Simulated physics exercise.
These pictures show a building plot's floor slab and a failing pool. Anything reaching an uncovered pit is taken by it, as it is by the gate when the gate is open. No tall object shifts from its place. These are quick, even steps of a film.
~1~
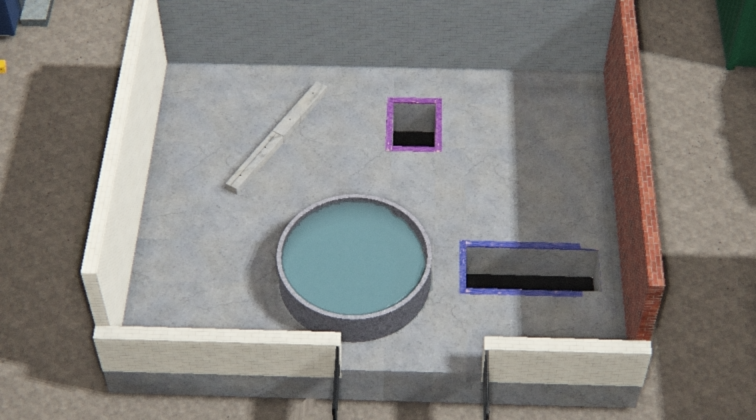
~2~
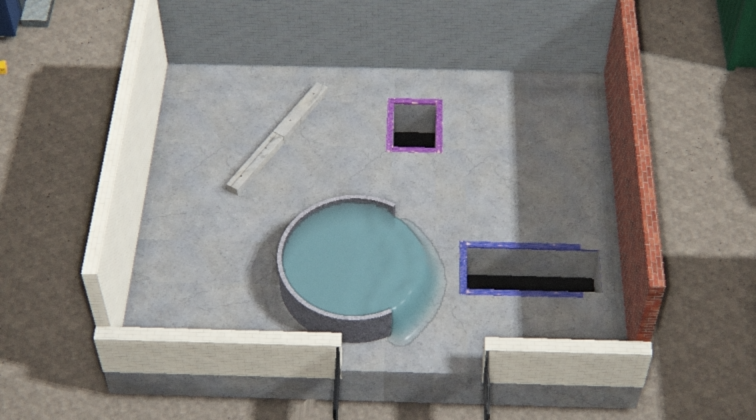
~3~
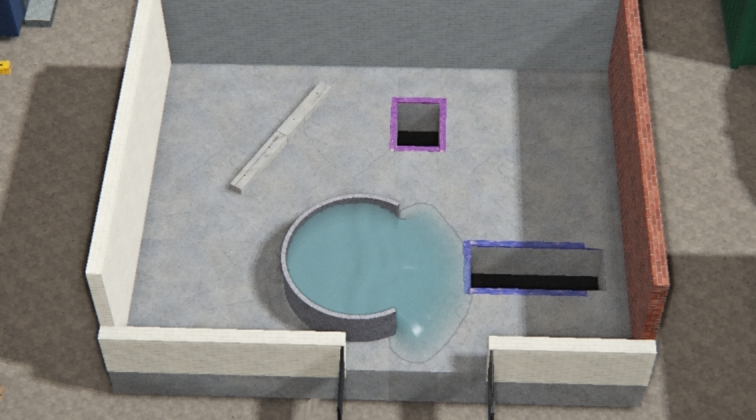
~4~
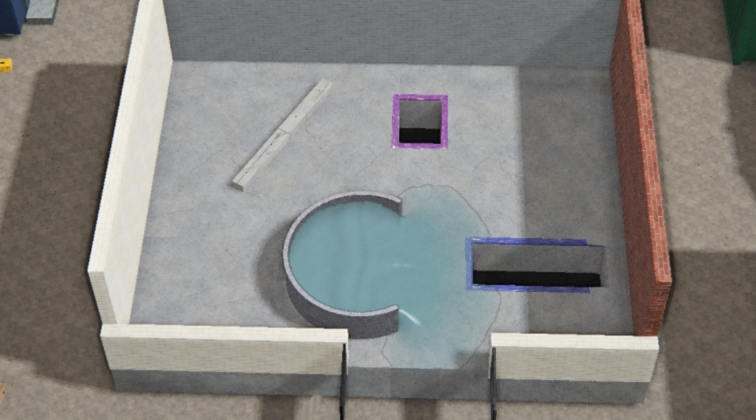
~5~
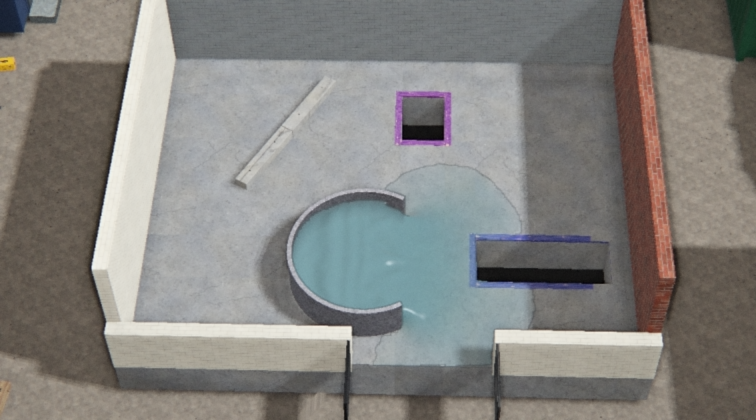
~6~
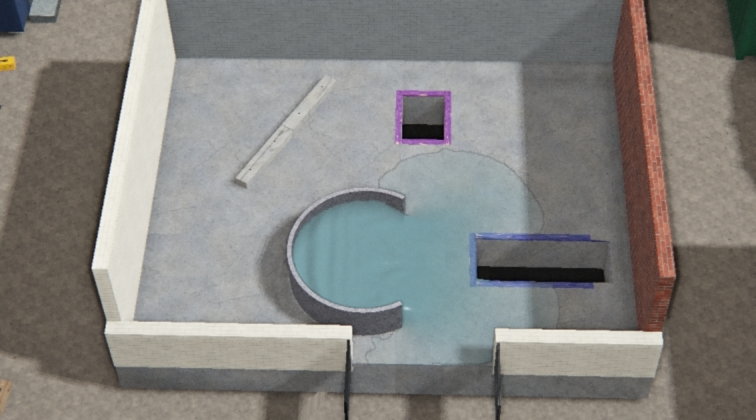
On a walled concrete slab with an open gate, a round pool stood whole, then its right side gave way and water poured out, spreading across the floor around the blue-edged opening and toward the purple-edged one.
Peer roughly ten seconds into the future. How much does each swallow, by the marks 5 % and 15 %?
At the end, gate: Five per cent up to fifteen. Purple pit: Five per cent up to fifteen. Blue pit: Greater than fifteen per cent.
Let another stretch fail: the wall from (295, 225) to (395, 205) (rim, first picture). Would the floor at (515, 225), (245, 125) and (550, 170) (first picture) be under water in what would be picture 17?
Taking them in order, I'd say not reached, swamped and not reached.
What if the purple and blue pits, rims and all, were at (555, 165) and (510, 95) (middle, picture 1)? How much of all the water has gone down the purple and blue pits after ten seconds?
Purple: 30 %; blue: 20 %.
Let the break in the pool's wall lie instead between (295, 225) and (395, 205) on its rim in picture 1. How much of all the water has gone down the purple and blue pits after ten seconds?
In percent: Purple 25, blue 8.
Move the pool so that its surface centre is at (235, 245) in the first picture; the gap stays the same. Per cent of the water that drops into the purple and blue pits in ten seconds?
Purple 12 %, blue 35 %.
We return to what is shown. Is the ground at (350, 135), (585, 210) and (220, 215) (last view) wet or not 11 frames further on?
Taking them in the order given: Spared, then swamped, then spared.
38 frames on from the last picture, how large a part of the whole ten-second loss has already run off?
Estimated share: Close to 80 %.
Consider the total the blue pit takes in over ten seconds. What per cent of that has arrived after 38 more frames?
My guess is about 85 %.
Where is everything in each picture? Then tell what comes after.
The first picture shows the pool at (354, 257) is whole and still.
In the second picture, water pours out at (427, 273) and has run to a hidden place.
In the third picture, the front is at a hidden place, out from the gap at (431, 274).
In the fourth picture, the front is at (450, 191), out from the gap at (433, 273).
In the fifth picture, the front is at (457, 170), out from the gap at (437, 270).
In the sixth picture, the front is at (490, 162), out from the gap at (437, 269).
A moment on, water covers 30 % of the floor; the gate 4 %, the purple pit 0 %, the blue pit 10 %.
Next, water covers 40 % of the floor; the gate 6 %, the purple pit 0 %, the blue pit 19 %.
Then, water covers 35 % of the floor; the gate 8 %, the purple pit 1 %, the blue pit 31 %.
Later, water covers 45 % of the floor; the gate 10 %, the purple pit 2 %, the blue pit 45 %.
In the end, water covers 55 % of the floor; the gate 11 %, the purple pit 7 %, the blue pit 53 %.
